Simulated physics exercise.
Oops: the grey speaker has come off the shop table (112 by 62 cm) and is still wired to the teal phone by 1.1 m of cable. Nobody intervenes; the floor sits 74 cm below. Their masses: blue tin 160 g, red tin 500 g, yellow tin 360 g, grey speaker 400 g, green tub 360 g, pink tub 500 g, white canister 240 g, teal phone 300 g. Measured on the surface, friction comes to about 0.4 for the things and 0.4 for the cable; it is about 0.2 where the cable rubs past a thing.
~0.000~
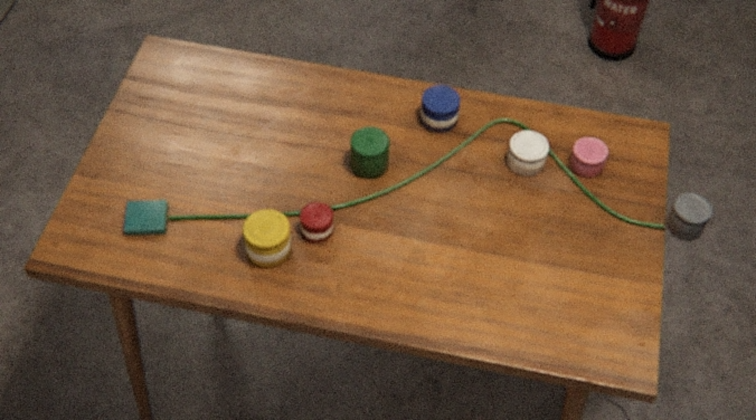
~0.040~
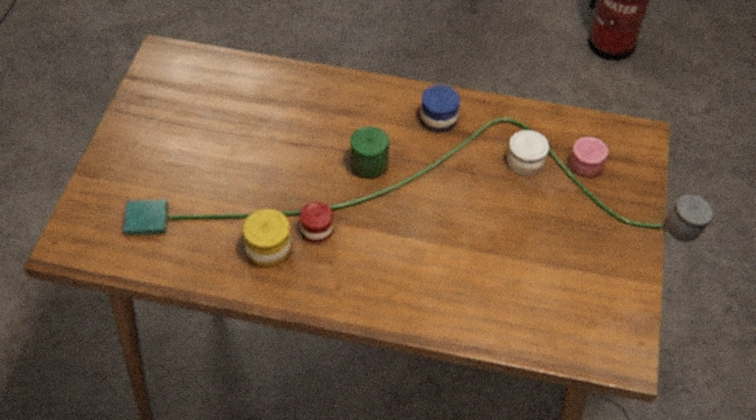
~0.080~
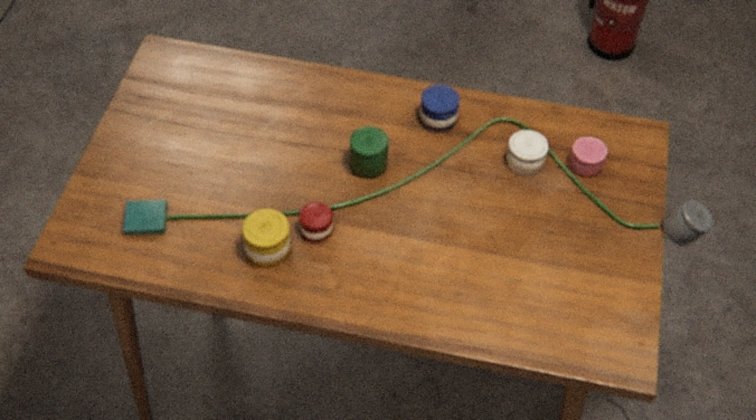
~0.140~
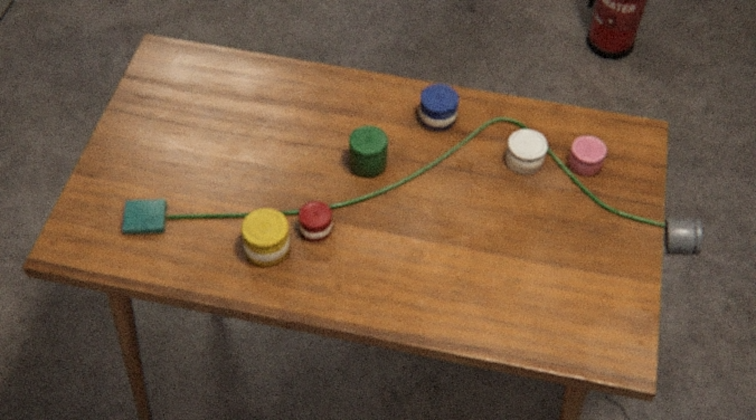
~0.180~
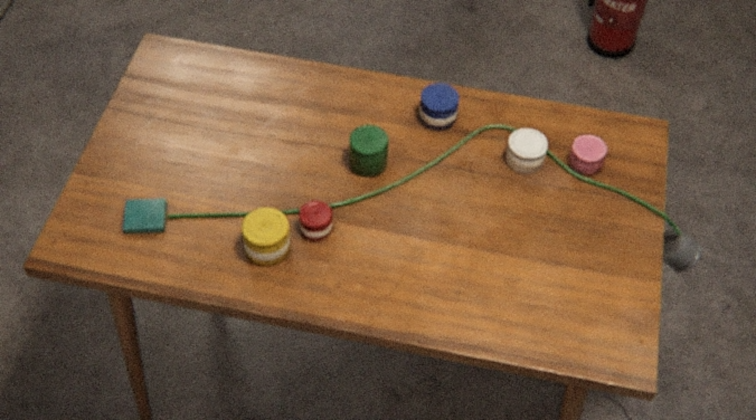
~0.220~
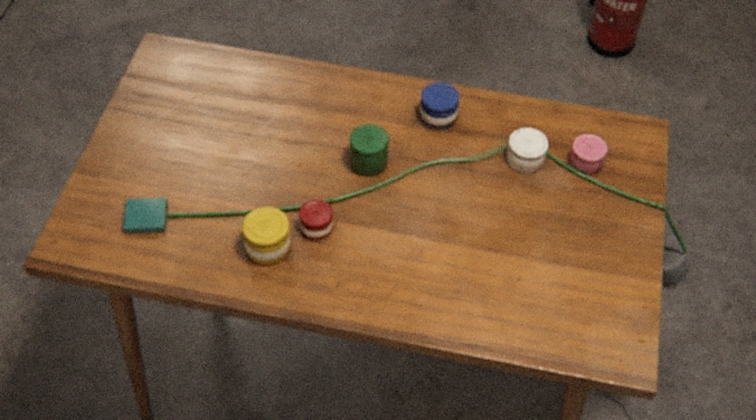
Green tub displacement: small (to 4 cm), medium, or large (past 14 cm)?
Small.
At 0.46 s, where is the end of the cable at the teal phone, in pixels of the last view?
Look around (203, 206) and you'll see it.
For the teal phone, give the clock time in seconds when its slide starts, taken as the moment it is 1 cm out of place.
Teal phone: 0.28 s.
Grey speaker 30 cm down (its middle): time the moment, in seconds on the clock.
It happens at 0.48 seconds on the clock.
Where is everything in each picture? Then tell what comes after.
Green tub (370, 140); cable runs through (606, 208) (446, 157) (348, 204) (229, 217), in the first picture.
Grey speaker (693, 208); cable runs through (606, 208) (446, 157) (229, 216), in the second picture.
Grey speaker (688, 223); cable runs through (605, 208) (446, 157) (229, 216), in the third picture.
Grey speaker (683, 237); cable runs through (606, 207) (445, 156) (228, 216), in the fourth picture.
Grey speaker (677, 250); cable runs through (635, 198) (445, 155) (228, 215), in the fifth picture.
Green tub (369, 138); cable runs through (664, 208) (556, 159) (454, 160) (348, 196) (229, 214), in the sixth picture.
By 0.5 s, the cable's tail end at (203, 206); grey speaker over the edge, white canister 12 cm off its start, teal phone 7 cm off its start.
By 0.7 s, the cable's tail end at (241, 208); teal phone 14 cm off its start, white canister 13 cm off its start, grey speaker over the edge.
By 1.0 s, the cable's tail end at (284, 205); teal phone 22 cm off its start at (262, 202), white canister 13 cm off its start at (532, 197), grey speaker over the edge.
By 1.2 s, the cable's tail end at (320, 201); teal phone 28 cm off its start, white canister 13 cm off its start, grey speaker over the edge.
By 2.4 s, the cable's tail end at (407, 196); green tub 0 cm off its start at (369, 138), teal phone 45 cm off its start at (386, 192), white canister 13 cm off its start at (532, 197), grey speaker over the edge.
